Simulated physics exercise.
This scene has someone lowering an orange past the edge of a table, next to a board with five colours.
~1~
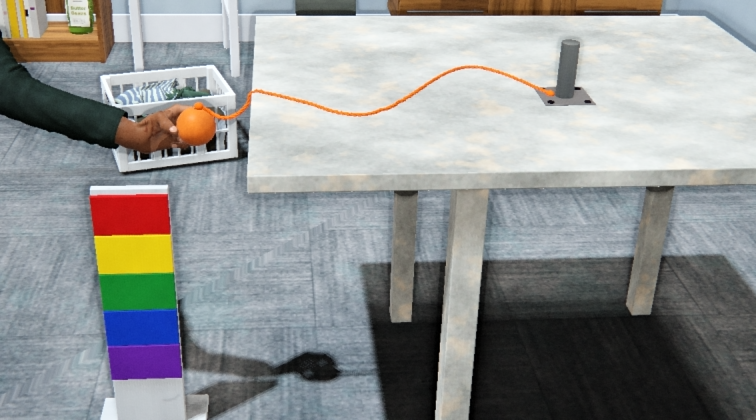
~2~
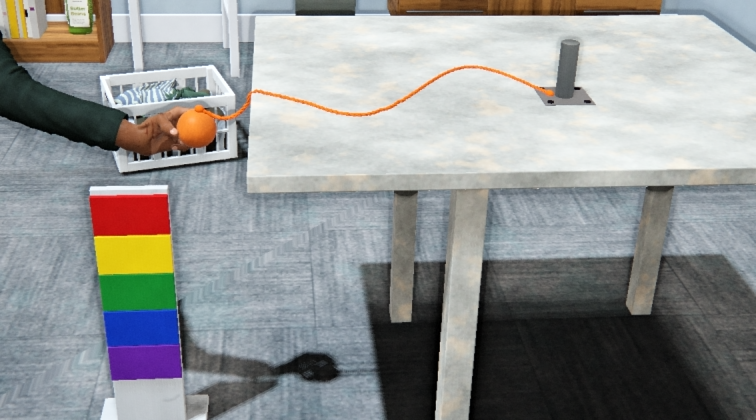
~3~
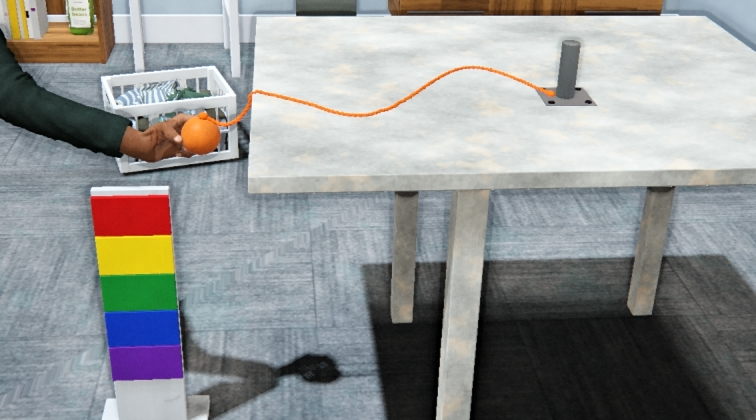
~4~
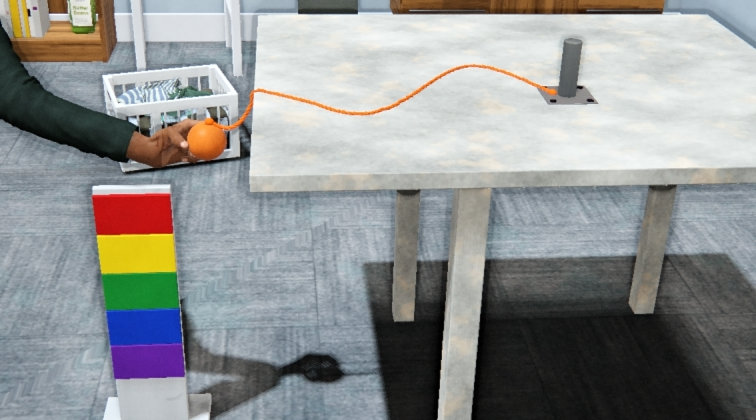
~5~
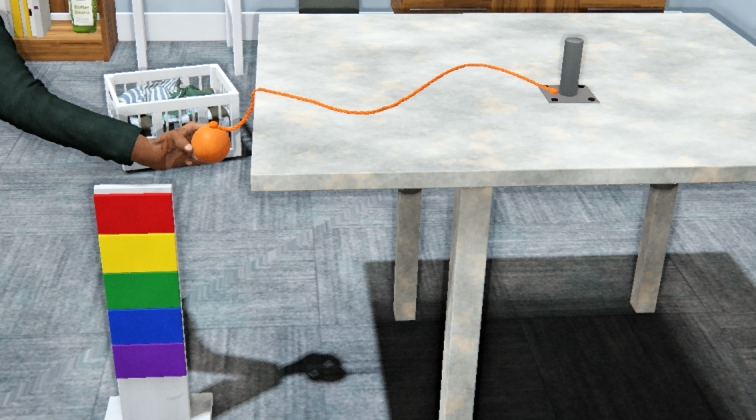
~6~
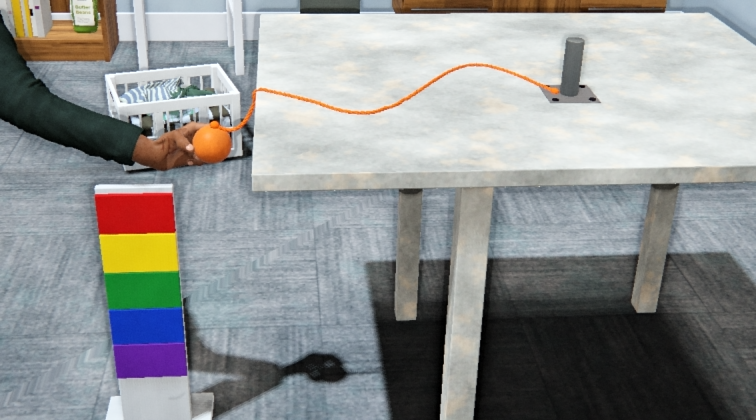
The clip opens on a hand holding an orange ball at the left edge of a stone-look table, an orange cord running from it to a grey post, above a rainbow-striped board. The hand shifts the ball slightly down and right, then stays nearly still while the cord barely changes.
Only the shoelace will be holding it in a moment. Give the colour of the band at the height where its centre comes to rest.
The band is green.
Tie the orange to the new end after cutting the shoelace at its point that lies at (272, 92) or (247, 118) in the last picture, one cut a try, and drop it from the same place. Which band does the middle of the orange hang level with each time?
Per try - 1: Red; 2: Yellow.
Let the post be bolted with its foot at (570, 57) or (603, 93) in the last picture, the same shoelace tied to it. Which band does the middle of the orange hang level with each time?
In turn, yellow and then yellow.
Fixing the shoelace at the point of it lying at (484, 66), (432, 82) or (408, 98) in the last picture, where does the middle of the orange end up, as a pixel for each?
Estimated pixels in sequence: (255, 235), (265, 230) and (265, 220).
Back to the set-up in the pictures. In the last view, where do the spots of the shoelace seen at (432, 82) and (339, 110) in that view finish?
First near (366, 86), second near (256, 116).
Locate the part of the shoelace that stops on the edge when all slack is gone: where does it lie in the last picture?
Roughly (367, 113).
A little later, orange near (233, 274); level with green.
Next, orange near (296, 269); level with green.
Later still, orange near (254, 276); level with green.
When it is over, orange near (254, 275); level with green. Its middle rests at the green band.
